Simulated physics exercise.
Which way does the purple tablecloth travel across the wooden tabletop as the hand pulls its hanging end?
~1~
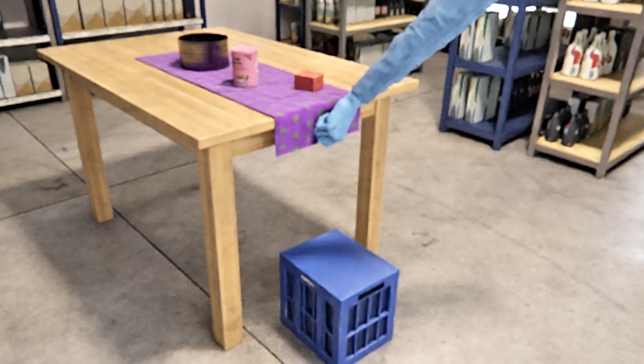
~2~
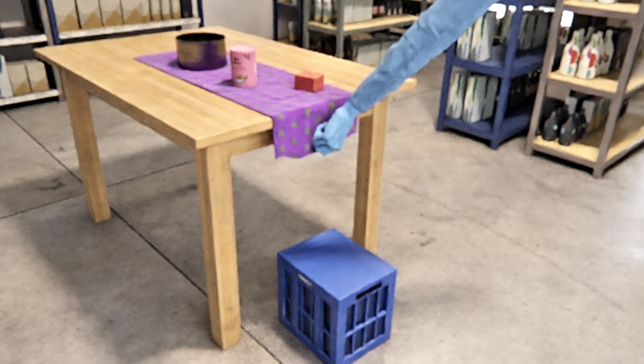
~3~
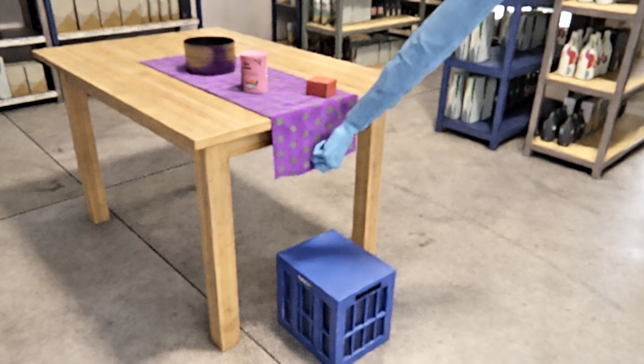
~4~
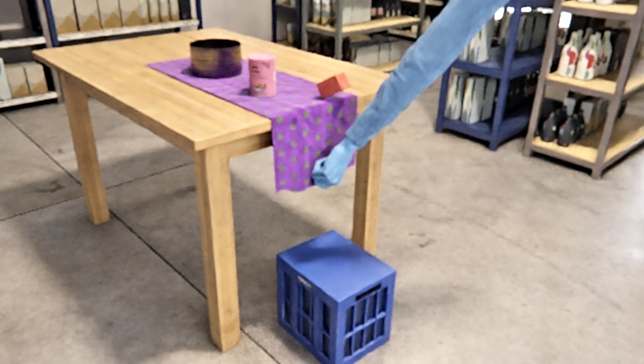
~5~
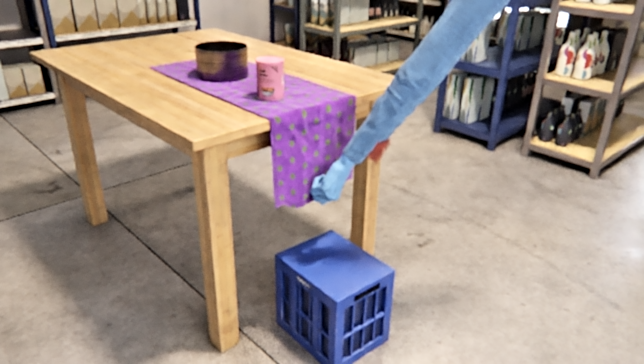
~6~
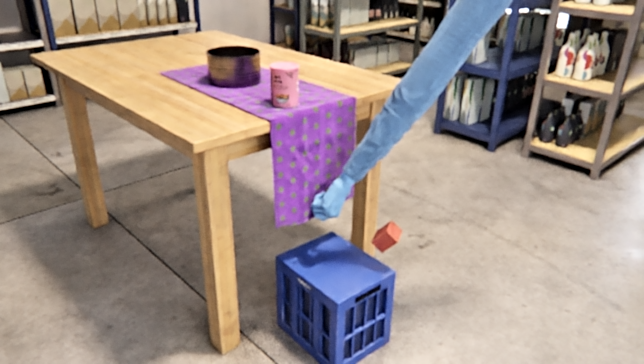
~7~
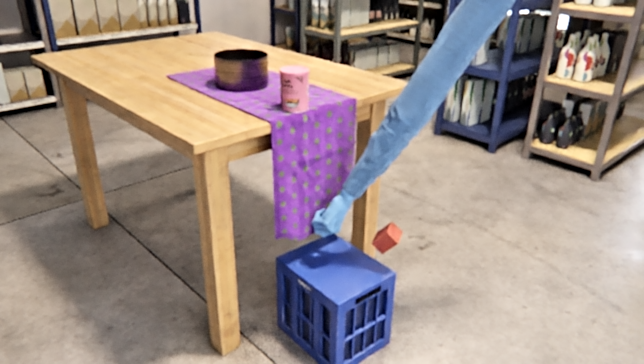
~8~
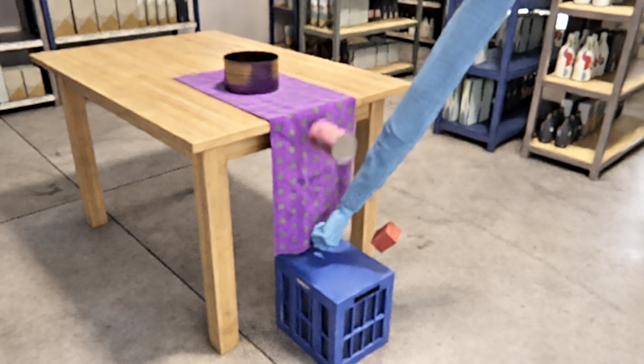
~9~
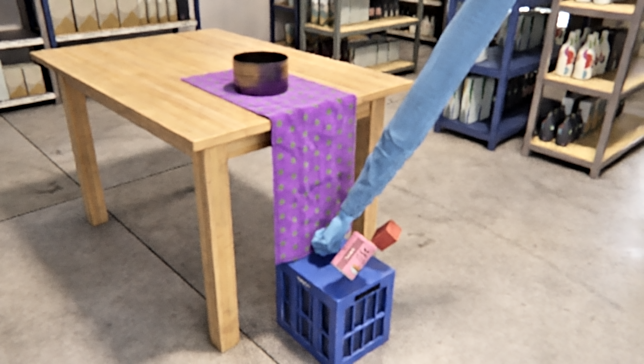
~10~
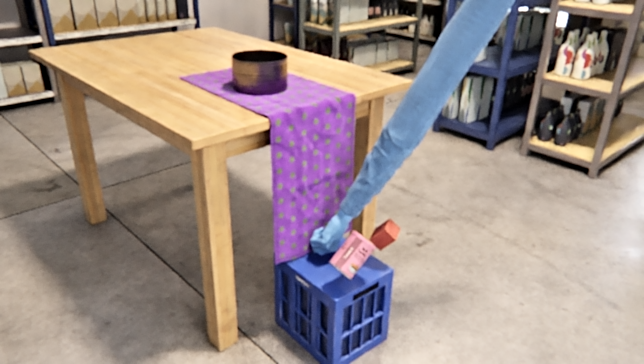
The purple tablecloth slides to the right across the tabletop, as its hanging end is drawn down over the edge.
